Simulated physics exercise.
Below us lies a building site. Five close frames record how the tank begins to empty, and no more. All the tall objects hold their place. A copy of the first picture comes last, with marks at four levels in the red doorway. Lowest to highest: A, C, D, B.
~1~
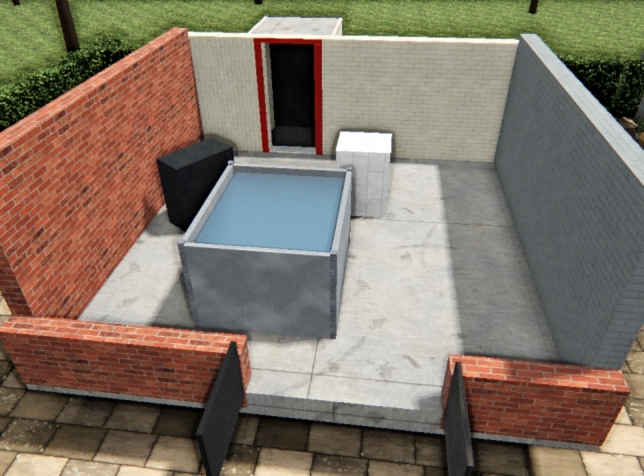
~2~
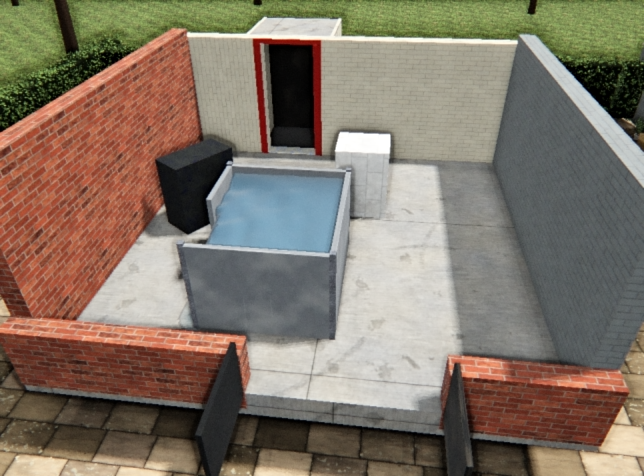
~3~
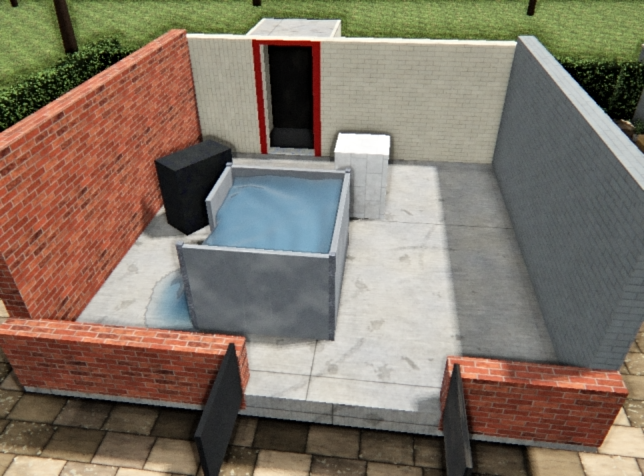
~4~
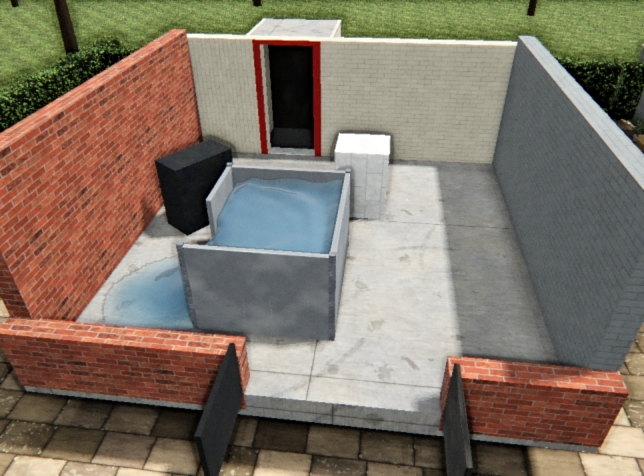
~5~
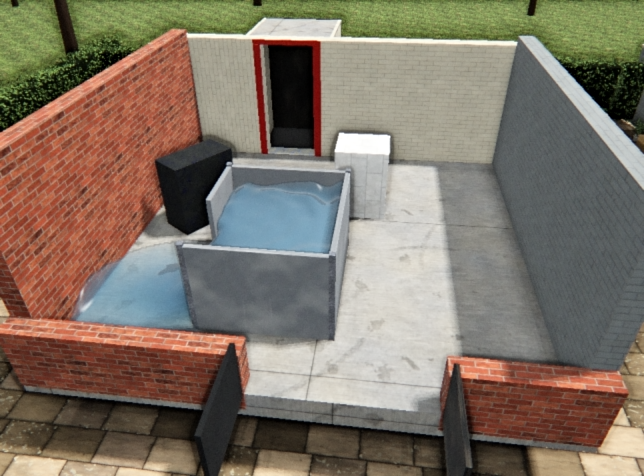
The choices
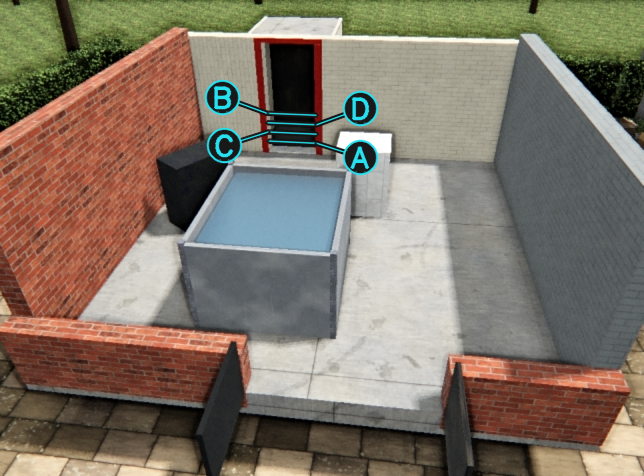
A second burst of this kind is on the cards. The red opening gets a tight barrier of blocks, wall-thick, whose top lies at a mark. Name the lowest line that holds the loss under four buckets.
It is A.
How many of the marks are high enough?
All of them.
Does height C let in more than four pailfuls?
No, not at all.
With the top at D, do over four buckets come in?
No, not at all.
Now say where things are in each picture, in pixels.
In the first frame, water in the tank at rest, its middle at (275, 209); foot of the red doorway at (293, 153); open gate at (345, 341).
In the second frame, 1 % of the ground under water, visible out to (196, 292).
In the third frame, 3 % of the ground under water, visible out to (177, 273).
In the fourth frame, 7 % of the ground under water, visible out to (117, 287).
In the fifth frame, 12 % of the ground under water, visible out to (114, 261).
In cyan, A at (292, 142); B at (291, 114); C at (292, 133); D at (291, 123); from the bottom up A, C, D, B.
For height A, nothing gets over.
For height B, nothing gets over.
For height C, nothing gets over.
For height D, nothing gets over.
